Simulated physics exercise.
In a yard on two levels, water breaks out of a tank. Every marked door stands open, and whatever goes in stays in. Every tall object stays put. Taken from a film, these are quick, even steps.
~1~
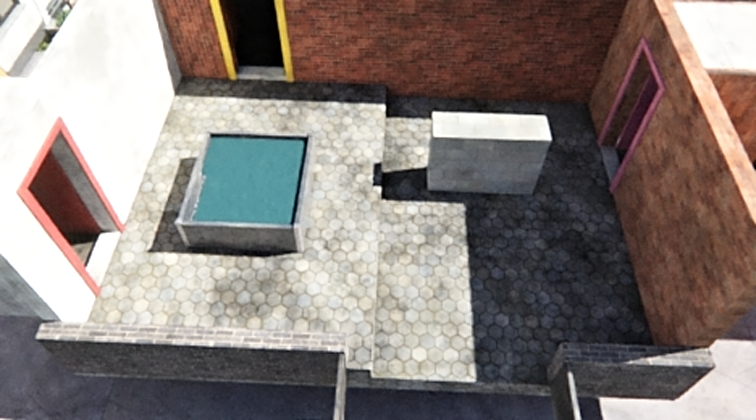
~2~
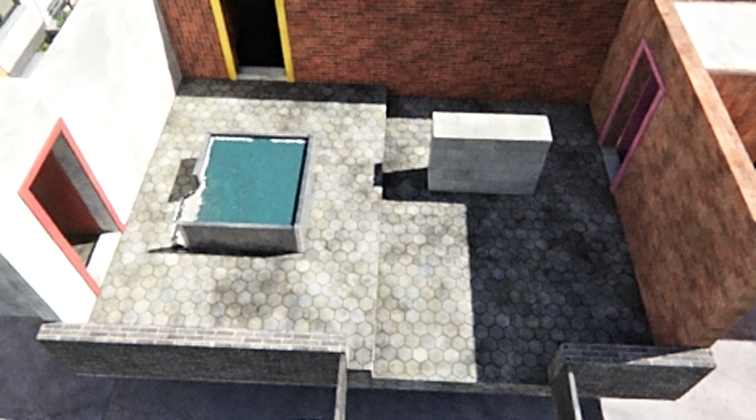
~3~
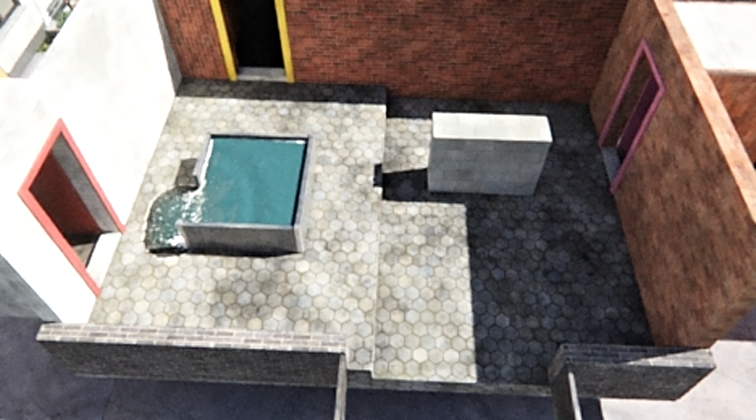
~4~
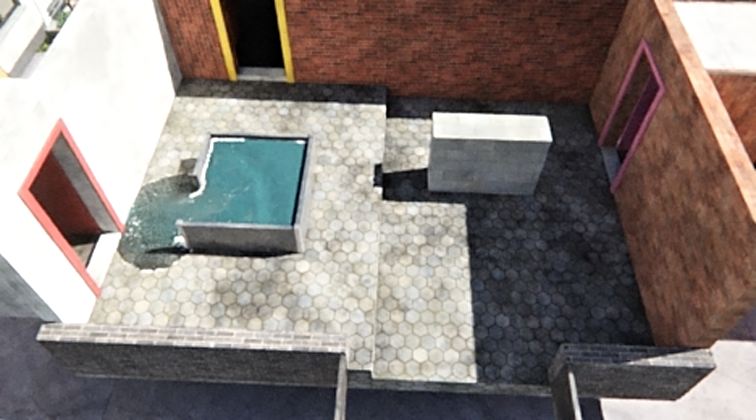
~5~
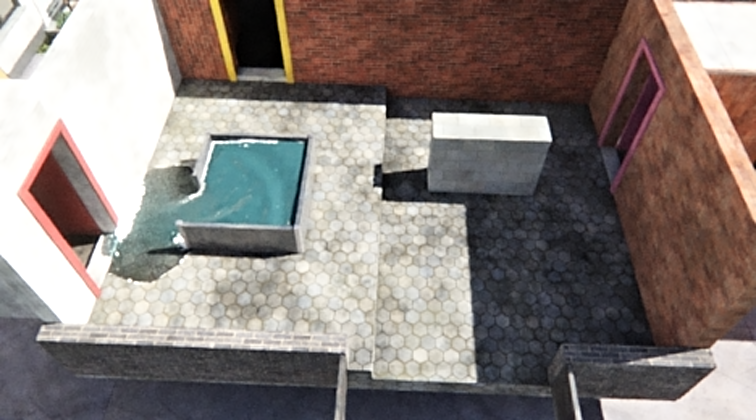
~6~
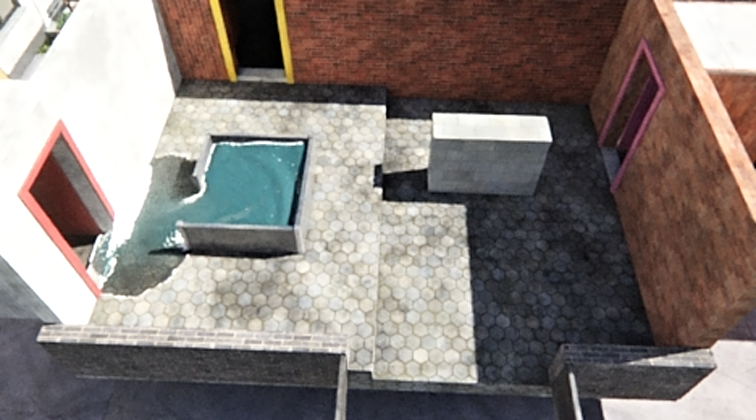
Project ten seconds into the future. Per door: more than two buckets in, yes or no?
Red door yes, yellow door no, pink door no.
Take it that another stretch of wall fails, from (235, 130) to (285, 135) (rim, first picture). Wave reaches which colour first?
It is the one in yellow.
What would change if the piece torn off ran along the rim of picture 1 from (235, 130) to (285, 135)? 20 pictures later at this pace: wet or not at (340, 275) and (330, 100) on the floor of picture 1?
Respectively: Parched and drenched.
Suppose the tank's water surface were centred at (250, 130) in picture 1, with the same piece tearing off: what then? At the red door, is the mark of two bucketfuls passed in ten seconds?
Result - red fails to reach it.
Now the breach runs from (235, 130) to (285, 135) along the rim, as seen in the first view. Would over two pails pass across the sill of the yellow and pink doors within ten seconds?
Yellow door: Beyond the mark, pink door: Beyond the mark.
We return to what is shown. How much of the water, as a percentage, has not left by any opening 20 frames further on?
About 86 %.
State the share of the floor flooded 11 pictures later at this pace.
About 20 per cent.
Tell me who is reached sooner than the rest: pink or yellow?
It's the door marked yellow.
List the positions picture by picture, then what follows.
The first picture shows still water in the tank at (250, 180).
In the second picture, the front is at a hidden place, out from the gap at (197, 215).
In the third picture, the front is at (160, 201), out from the gap at (197, 216).
In the fourth picture, water pours out at (197, 216) and has run to (138, 193).
In the fifth picture, water pours out at (197, 217) and has run to (145, 176).
In the sixth picture, the front is at (102, 289), out from the gap at (197, 217).
A moment on, water covers 10 % of the floor; the red door over two buckets in, the yellow door not reached, the pink door not reached.
Next, water covers 20 % of the floor; the red door far over two buckets in, the yellow door not reached, the pink door not reached.
Then, water covers 30 % of the floor; the red door far over two buckets in, the yellow door wet at the sill, nothing in, the pink door not reached.
Later, water covers 60 % of the floor; the red door far over two buckets in, the yellow door wet at the sill, nothing in, the pink door not reached.
In the end, water covers 85 % of the floor; the red door far over two buckets in, the yellow door wet at the sill, nothing in, the pink door under two buckets in.
